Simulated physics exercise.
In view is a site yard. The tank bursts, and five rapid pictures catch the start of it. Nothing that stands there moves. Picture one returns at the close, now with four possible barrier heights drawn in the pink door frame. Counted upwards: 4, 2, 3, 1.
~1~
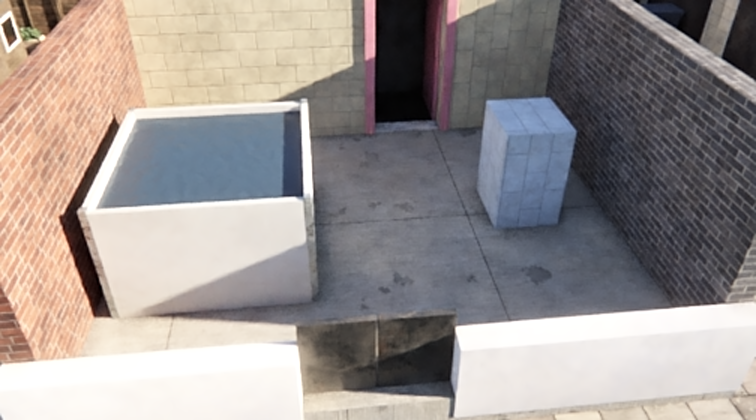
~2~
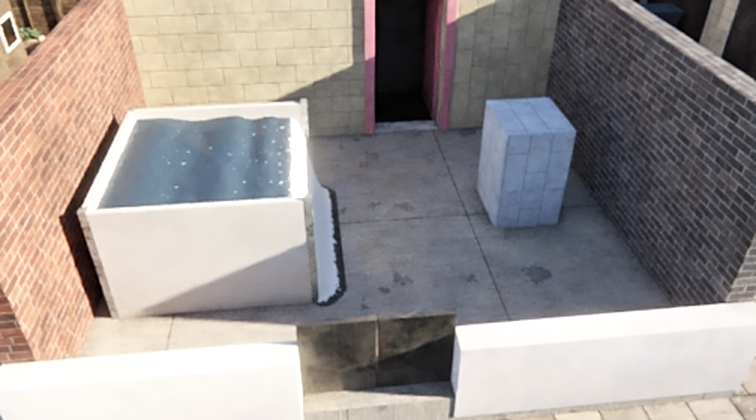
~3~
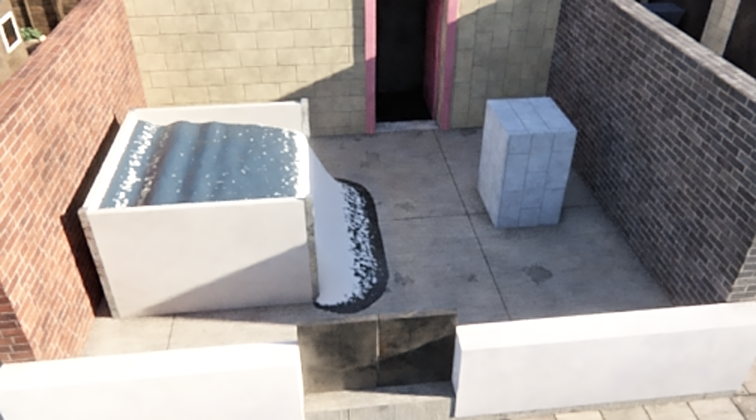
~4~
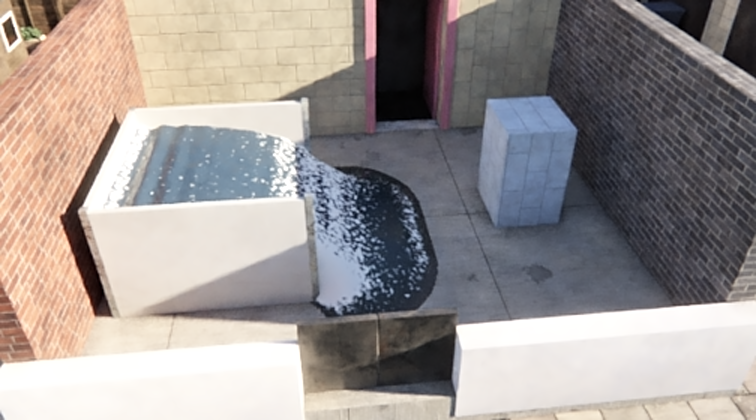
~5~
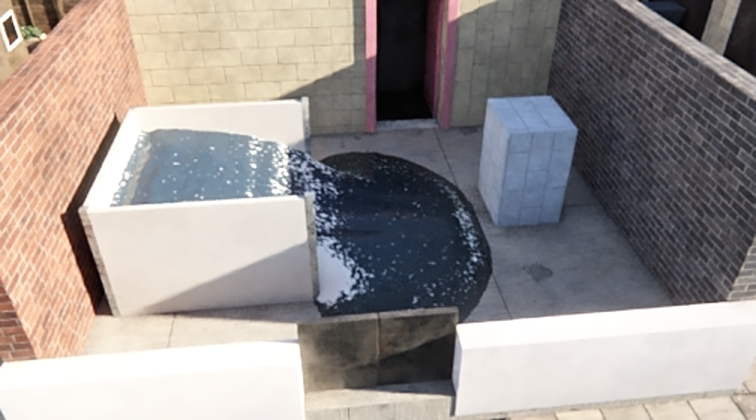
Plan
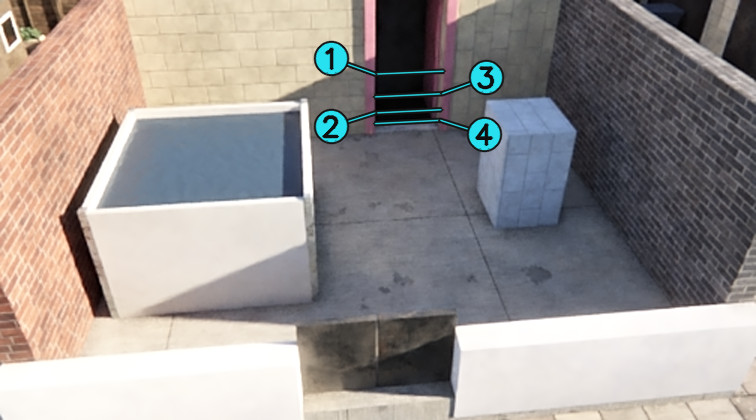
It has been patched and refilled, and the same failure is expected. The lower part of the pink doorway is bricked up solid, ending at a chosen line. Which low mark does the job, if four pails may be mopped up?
Use height 2.
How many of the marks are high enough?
Three of the four.
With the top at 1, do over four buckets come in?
No.
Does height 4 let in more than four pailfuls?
Yes, it does.
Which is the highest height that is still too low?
Height 4.
On the marked copy, 1 at (409, 72); 2 at (408, 111); 3 at (408, 95); 4 at (407, 121); from the bottom up 4, 2, 3, 1.
For height 1, nothing gets over.
For height 2, a splash gets over, under a bucket.
For height 3, nothing gets over.
For height 4, about 11 bucketfuls get in.
